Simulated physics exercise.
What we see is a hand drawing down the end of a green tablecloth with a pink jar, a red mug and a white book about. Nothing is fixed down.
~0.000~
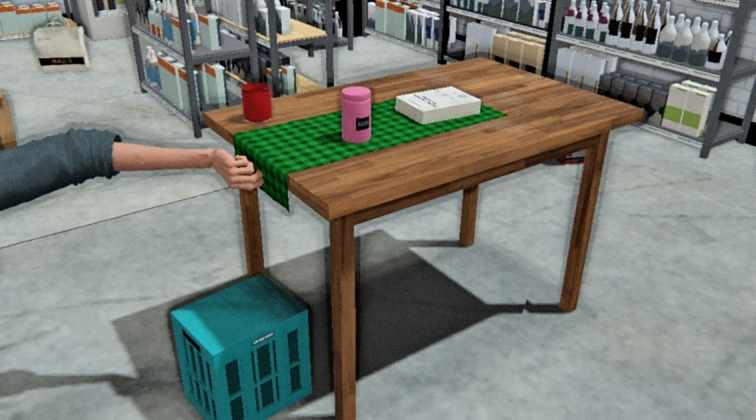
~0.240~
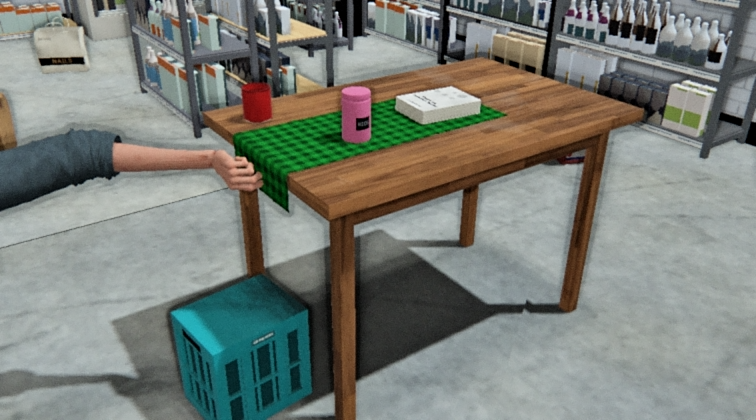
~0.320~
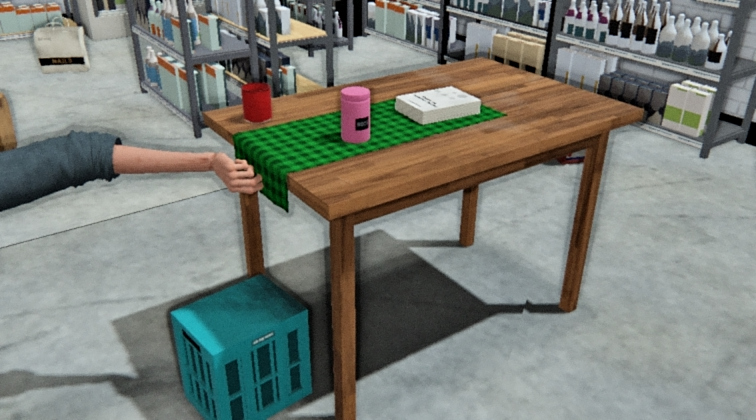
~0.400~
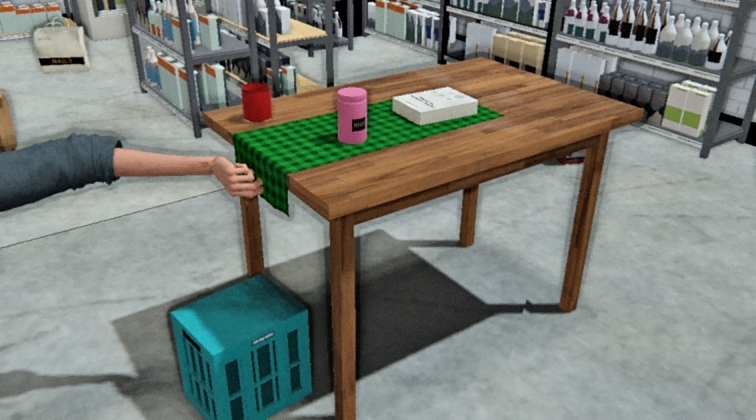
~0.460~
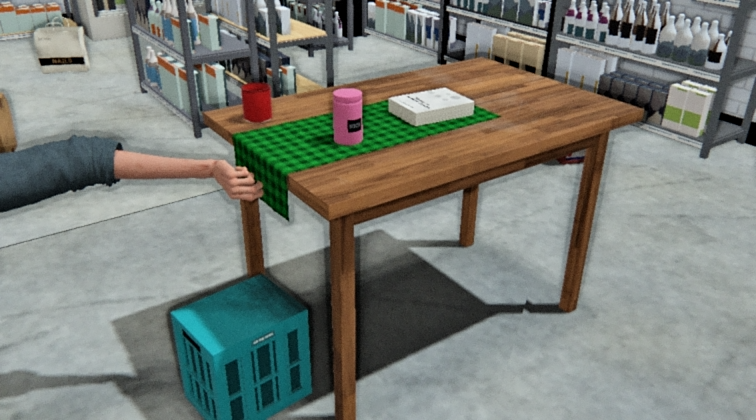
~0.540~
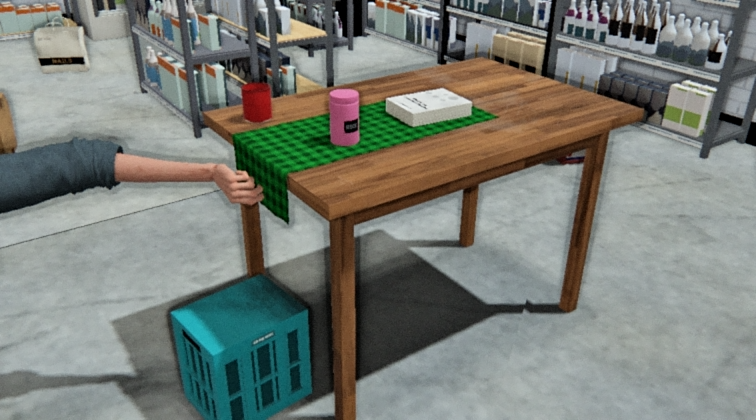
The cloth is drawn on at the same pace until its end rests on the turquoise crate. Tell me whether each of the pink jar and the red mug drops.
Outcome: The pink jar falls off. The red mug remains up there.
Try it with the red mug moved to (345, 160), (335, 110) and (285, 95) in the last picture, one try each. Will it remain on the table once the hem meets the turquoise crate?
First, it holds its place on top; second, it is carried off; third, it is safe.
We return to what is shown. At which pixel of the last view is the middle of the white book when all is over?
Its middle is at (338, 128).
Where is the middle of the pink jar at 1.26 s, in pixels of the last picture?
Near (308, 126).
After 1.26 s, hem going down; jar carried along near (308, 126); mug unmoved.
After 2.10 s, hem going down; jar tipping at the edge near (249, 151); mug unmoved.
At rest, hem on the crate; jar down below near (224, 297); mug unmoved. The pink jar goes over the edge and the red mug keeps clear of the edge.
